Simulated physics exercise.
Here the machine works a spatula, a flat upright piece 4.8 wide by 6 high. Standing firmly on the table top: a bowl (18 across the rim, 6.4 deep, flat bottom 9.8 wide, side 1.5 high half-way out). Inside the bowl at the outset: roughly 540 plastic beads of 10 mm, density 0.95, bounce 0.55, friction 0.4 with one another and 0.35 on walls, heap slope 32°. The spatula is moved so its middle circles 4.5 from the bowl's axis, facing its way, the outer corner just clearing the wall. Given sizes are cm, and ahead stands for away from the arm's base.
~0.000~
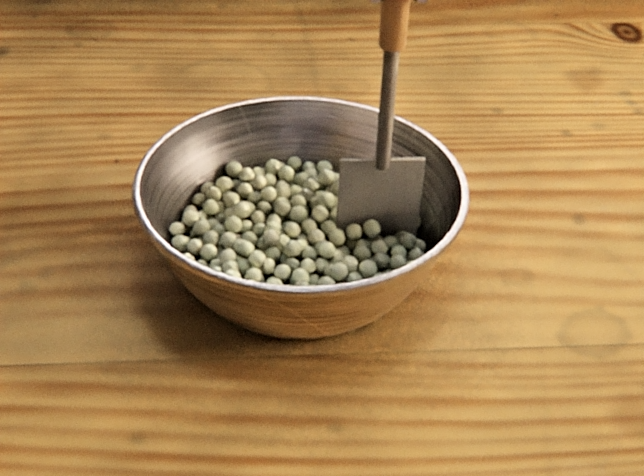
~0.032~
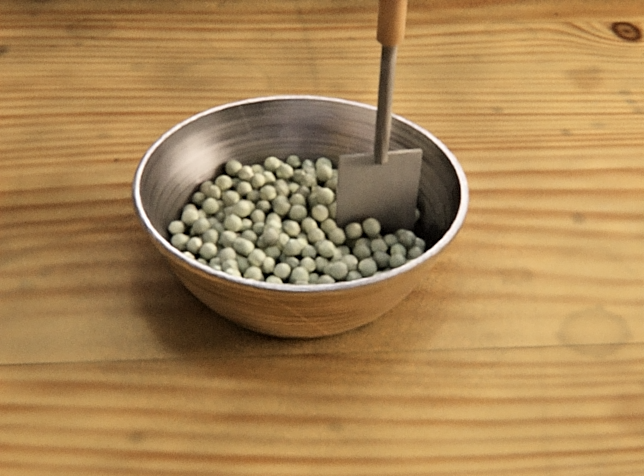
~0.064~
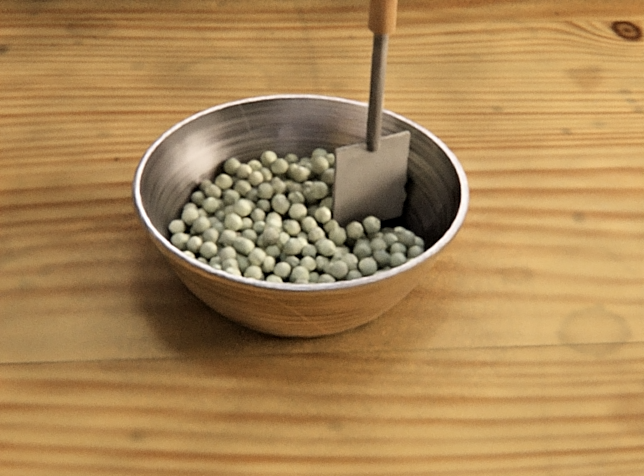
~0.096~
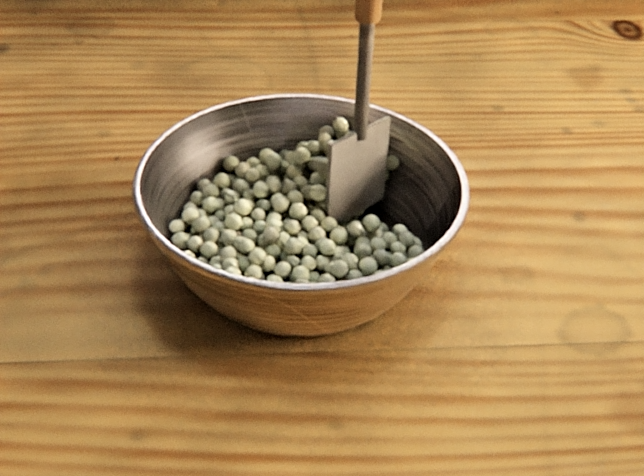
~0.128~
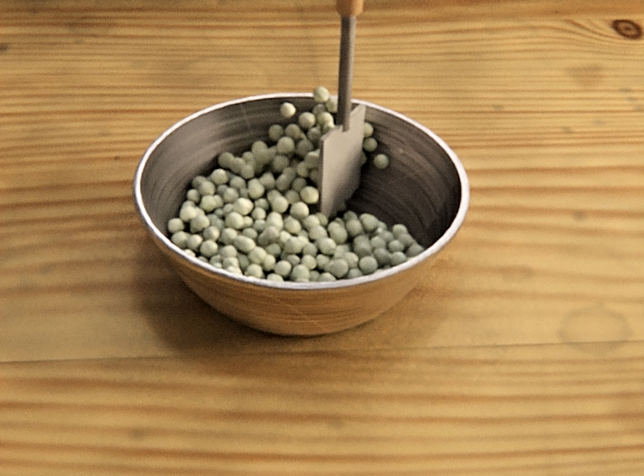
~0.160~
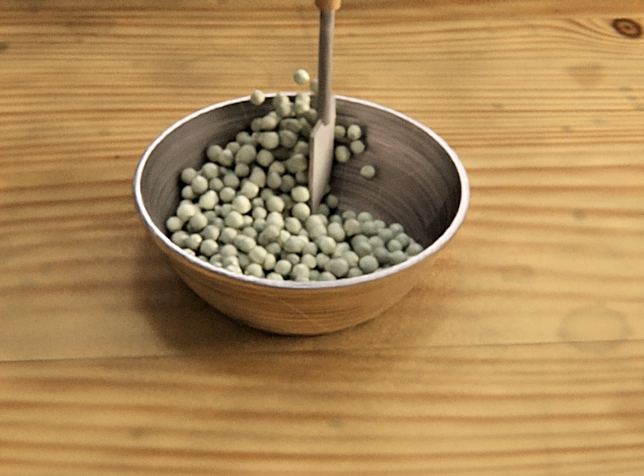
A flat metal spatula on a thin rod with a wooden handle sweeps through a steel bowl on a wooden table, seen from above at an angle by a still camera. Pale green beads fill the bowl's lower part, with the blade upright at the right. The blade curves back and leftward, turning edge-on and pushing beads into a rising pile by the far rim, where a few hop up.
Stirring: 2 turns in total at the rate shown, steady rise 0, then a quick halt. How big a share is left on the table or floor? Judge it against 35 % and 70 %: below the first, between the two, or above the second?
Below 35 %.
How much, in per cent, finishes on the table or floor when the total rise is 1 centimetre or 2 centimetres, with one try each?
Estimates: 15 % and 10 %.
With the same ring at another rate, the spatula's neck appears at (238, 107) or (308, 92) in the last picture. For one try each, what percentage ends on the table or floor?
Near 60 in a hundred for the first and near 25 in a hundred for the second.
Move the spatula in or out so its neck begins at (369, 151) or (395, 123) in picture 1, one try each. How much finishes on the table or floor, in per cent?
Near 10 and 20 in a hundred, one try each.
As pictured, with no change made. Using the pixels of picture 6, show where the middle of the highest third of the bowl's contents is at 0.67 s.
Centre estimate: Approx. (402, 199) px.
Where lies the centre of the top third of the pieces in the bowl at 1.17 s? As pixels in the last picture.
Centre, approx.: (271, 264).
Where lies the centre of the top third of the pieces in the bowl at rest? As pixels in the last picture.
I'd say close to (352, 176).
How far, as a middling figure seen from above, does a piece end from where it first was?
Reading: Around 9 cm.
After 0.67 s, 326° round, highest piece 8 above the table; 488 in the bowl, 48 on the table or floor, 6 in flight or on the tool.
After 1.17 s, 222° round, highest piece 8 above the table; 448 in the bowl, 86 on the table or floor, 8 in flight or on the tool.
After 1.63 s, 0° round, highest piece 6 above the table; 416 in the bowl, 126 on the table or floor.
After 2.33 s, 0° round, highest piece 6 above the table; 416 in the bowl, 126 on the table or floor.
In the end, 416 in the bowl, 126 on the table or floor. That is 23 % on the table or floor.
